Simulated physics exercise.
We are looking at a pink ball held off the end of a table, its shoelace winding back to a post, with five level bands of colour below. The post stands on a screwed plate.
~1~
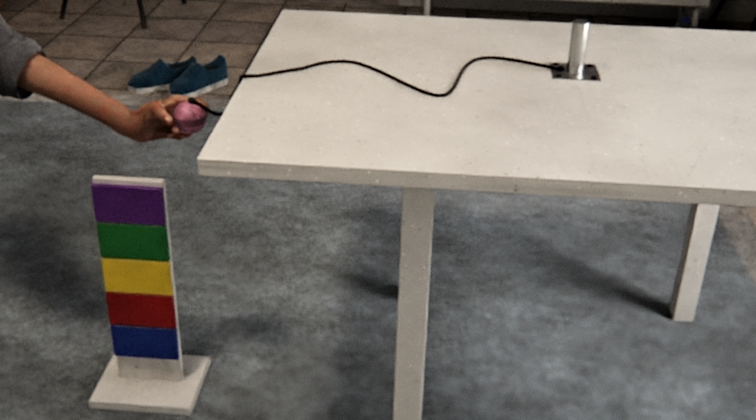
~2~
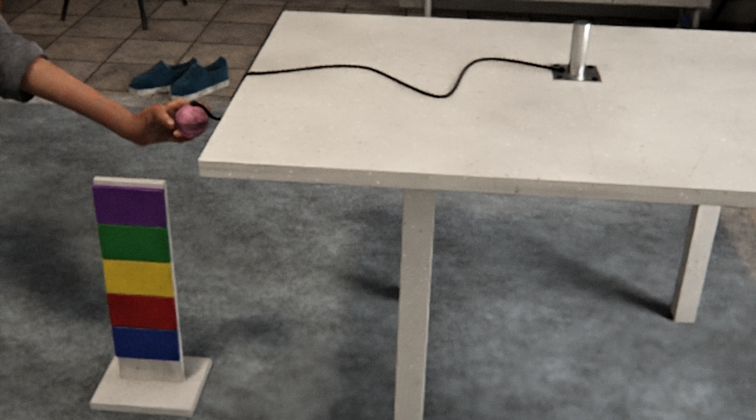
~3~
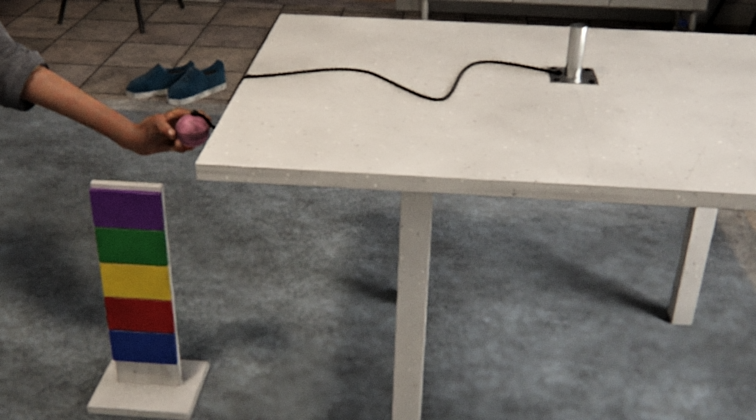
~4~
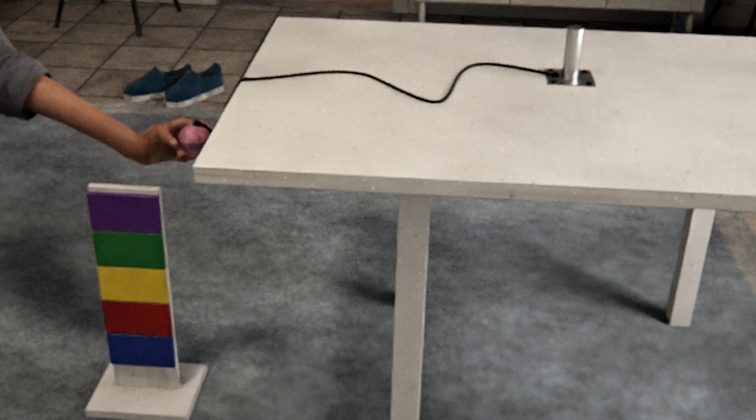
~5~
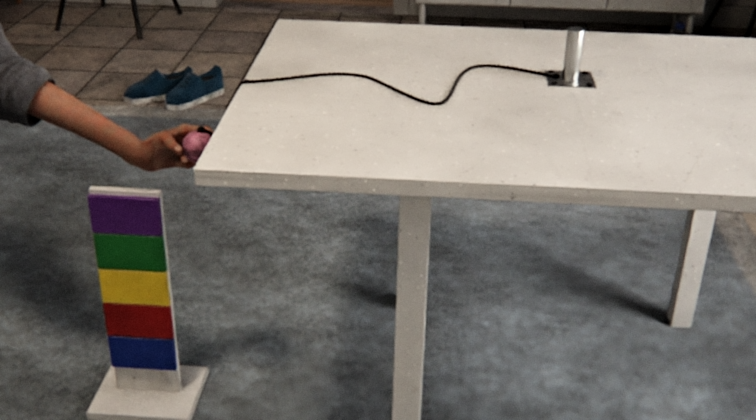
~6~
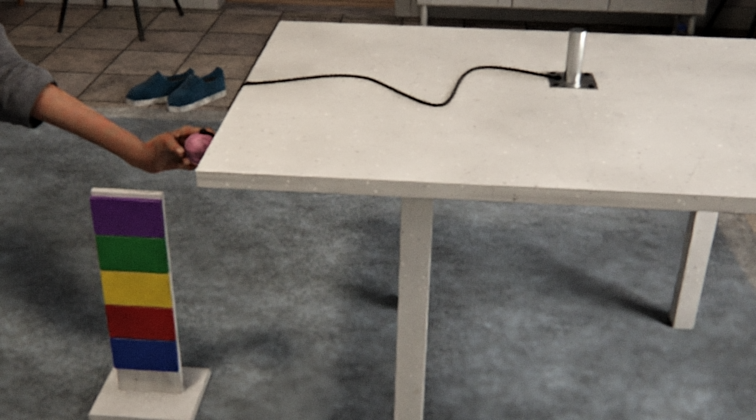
A hand reaches in from the left, holding a pink ball just off the near left corner of a white table, seen from slightly above in a room with grey carpet and tiles. A dark cord winds across the tabletop to a metal post, and a stand banded purple, green, yellow, red and blue sits below, blue shoes behind. The hand lowers the ball slightly, edging right, while the view shifts very slightly.
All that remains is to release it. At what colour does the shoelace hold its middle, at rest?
The shoelace holds its middle at yellow.
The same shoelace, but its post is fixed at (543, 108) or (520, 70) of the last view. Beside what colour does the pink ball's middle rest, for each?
Taking them in turn: Red; red.
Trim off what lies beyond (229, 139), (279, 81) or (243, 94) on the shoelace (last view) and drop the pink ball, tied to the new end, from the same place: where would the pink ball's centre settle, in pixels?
In that order: (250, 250), (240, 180) and (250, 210).
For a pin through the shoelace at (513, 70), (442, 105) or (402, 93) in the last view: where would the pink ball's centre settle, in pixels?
About (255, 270), (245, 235) and (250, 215).
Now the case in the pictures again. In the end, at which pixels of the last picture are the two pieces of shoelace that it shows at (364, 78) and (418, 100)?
The first at (252, 80), the second at (332, 80).
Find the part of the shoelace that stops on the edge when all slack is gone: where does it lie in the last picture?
That spot is around (358, 77).
Soon after, ball near (270, 279); level with yellow.
After that, ball near (253, 268); level with yellow.
In the end, ball near (256, 277); level with yellow. At yellow.
